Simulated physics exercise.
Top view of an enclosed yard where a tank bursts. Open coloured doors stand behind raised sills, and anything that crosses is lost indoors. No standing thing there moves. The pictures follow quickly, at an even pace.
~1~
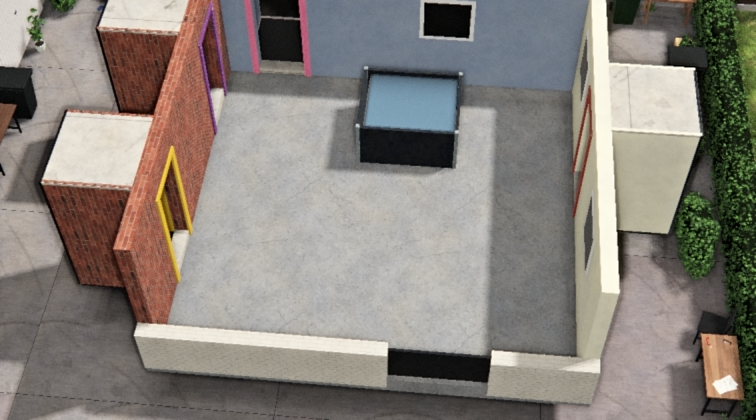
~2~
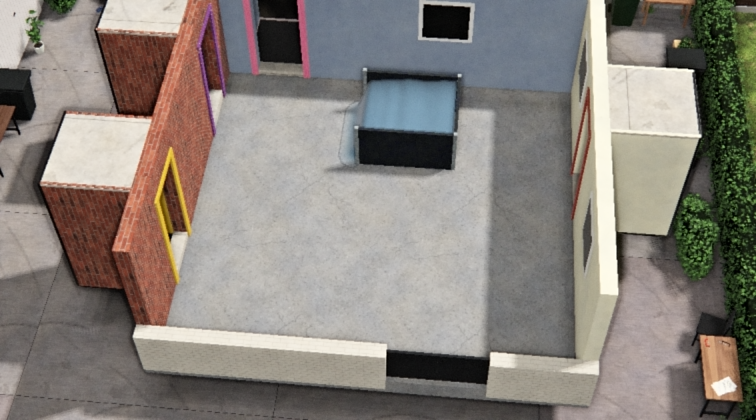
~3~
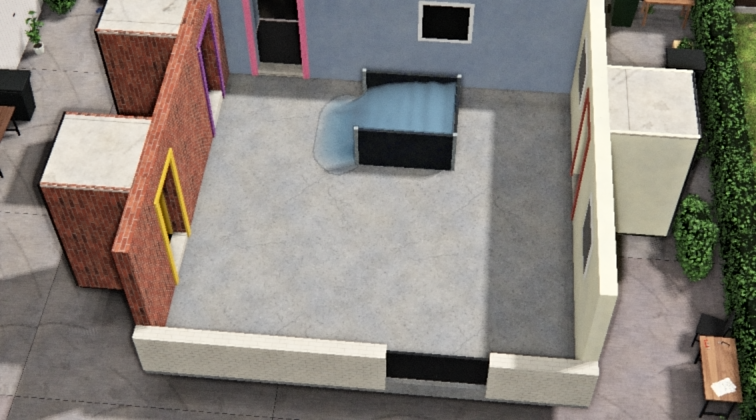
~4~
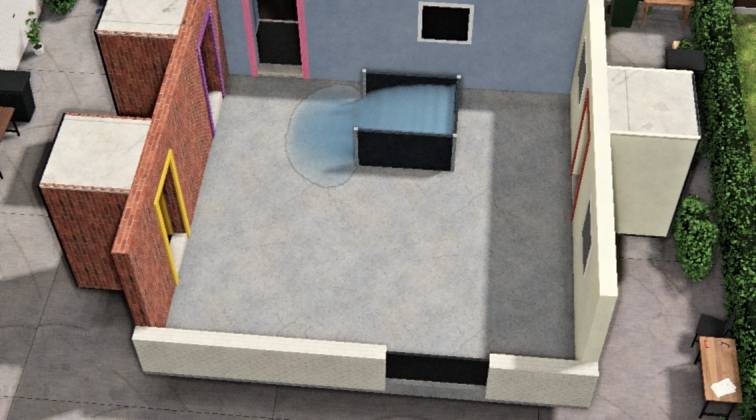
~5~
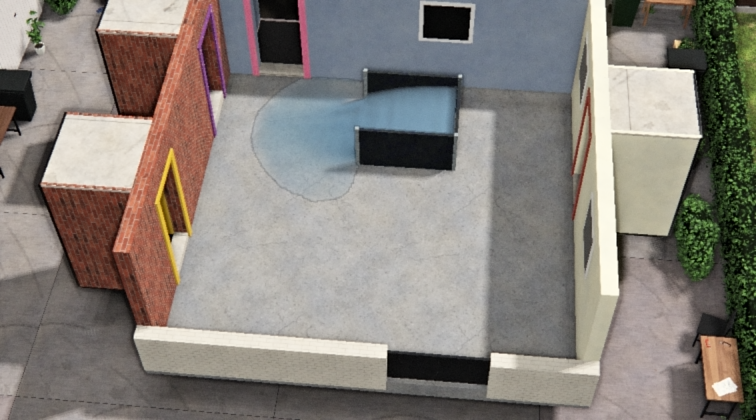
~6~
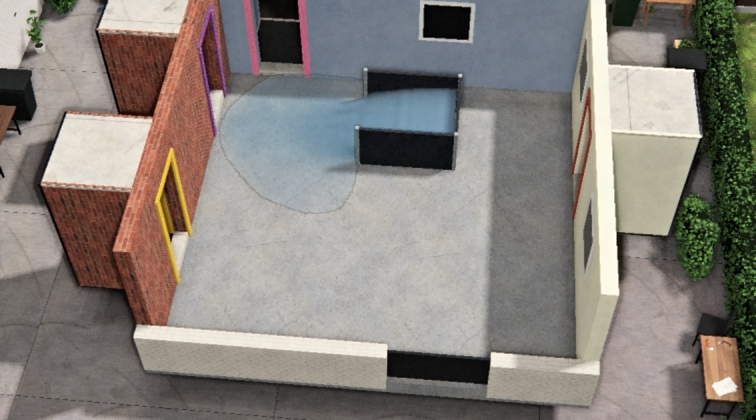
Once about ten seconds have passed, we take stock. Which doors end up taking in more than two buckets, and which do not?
The red door stays at two or below, the yellow door stays at two or below, the pink door takes in more, the purple door takes in more.
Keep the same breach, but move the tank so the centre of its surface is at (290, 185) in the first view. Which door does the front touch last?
The red door comes last.
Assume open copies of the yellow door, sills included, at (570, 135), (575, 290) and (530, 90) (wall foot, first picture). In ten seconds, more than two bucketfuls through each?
Taking the new doors in the order given: The first comes up short, the second comes up short, the third comes up short.
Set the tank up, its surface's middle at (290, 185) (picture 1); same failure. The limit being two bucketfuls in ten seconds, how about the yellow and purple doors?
The yellow door overshoots the limit, while the purple door falls short.
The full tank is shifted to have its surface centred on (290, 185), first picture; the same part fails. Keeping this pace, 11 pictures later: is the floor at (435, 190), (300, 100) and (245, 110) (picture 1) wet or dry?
Log: No flood; flood; flood.
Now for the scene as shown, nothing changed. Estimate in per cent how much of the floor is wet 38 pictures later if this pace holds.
That's roughly 65 per cent.
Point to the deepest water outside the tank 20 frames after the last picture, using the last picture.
Around (161, 350).
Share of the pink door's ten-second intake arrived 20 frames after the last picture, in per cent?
It works out at roughly 85 percent of the ten-second total.
A moment on, water covers 25 % of the floor; the red door not reached, the yellow door not reached, the pink door under two buckets in, the purple door over two buckets in.
Next, water covers 30 % of the floor; the red door not reached, the yellow door wet at the sill, nothing in, the pink door over two buckets in, the purple door far over two buckets in.
Then, water covers 35 % of the floor; the red door not reached, the yellow door wet at the sill, nothing in, the pink door over two buckets in, the purple door far over two buckets in.
Later, water covers 65 % of the floor; the red door not reached, the yellow door wet at the sill, nothing in, the pink door far over two buckets in, the purple door far over two buckets in.
In the end, water covers 95 % of the floor; the red door wet at the sill, nothing in, the yellow door wet at the sill, nothing in, the pink door far over two buckets in, the purple door far over two buckets in.
